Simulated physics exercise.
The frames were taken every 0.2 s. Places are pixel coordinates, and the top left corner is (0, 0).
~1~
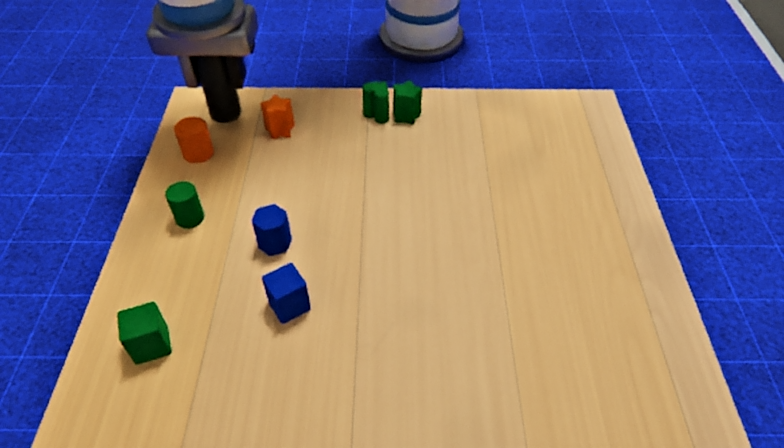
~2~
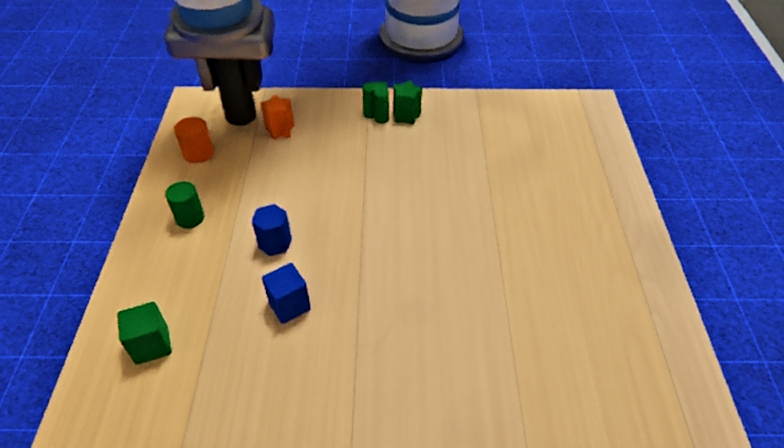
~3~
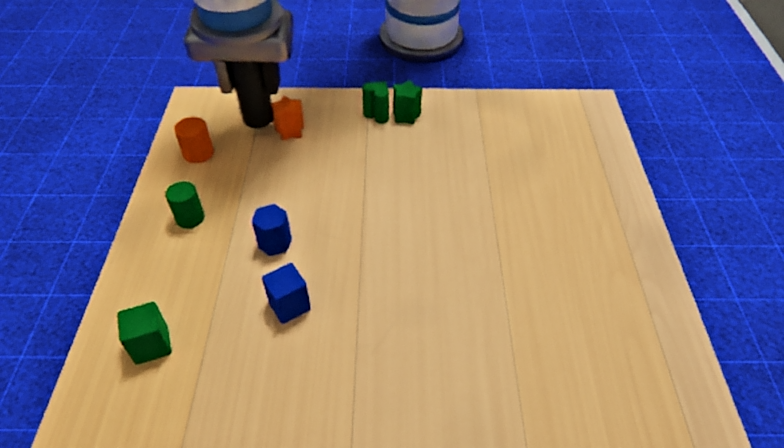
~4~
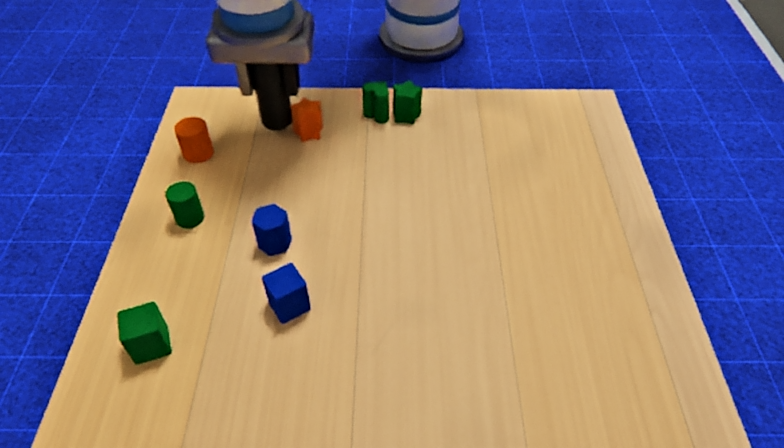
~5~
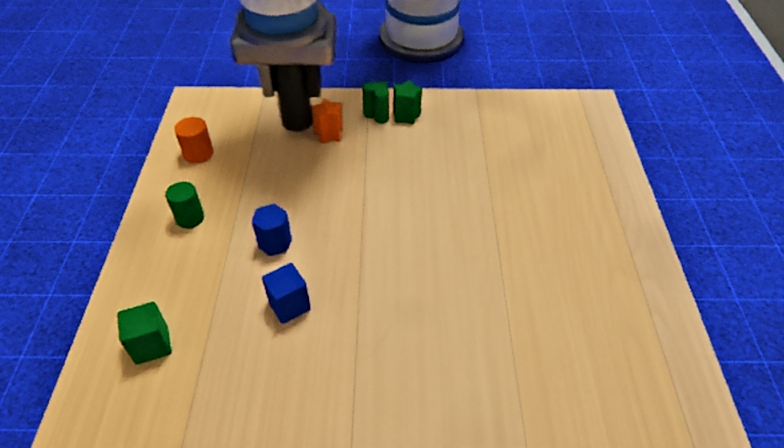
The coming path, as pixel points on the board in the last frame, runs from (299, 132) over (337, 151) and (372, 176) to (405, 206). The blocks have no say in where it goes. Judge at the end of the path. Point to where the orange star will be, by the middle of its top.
Its top middle will sit at (357, 112).
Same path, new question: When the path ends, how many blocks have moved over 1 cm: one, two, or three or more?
The answer will be one.
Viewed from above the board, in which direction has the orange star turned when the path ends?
The turn is anti-clockwise.
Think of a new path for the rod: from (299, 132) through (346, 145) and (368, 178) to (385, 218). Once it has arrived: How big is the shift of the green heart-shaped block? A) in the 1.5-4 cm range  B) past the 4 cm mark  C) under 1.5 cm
Letter C.
What follows on the original path. One third of the way, rod at (337, 142); orange star at (355, 111), turned 90° anticlockwise.
Two thirds of the way, rod at (372, 166); orange star at (357, 112), turned 100° anticlockwise.
At the end, rod at (405, 196); orange star at (357, 112), turned 100° anticlockwise; green heart-shaped block in place.
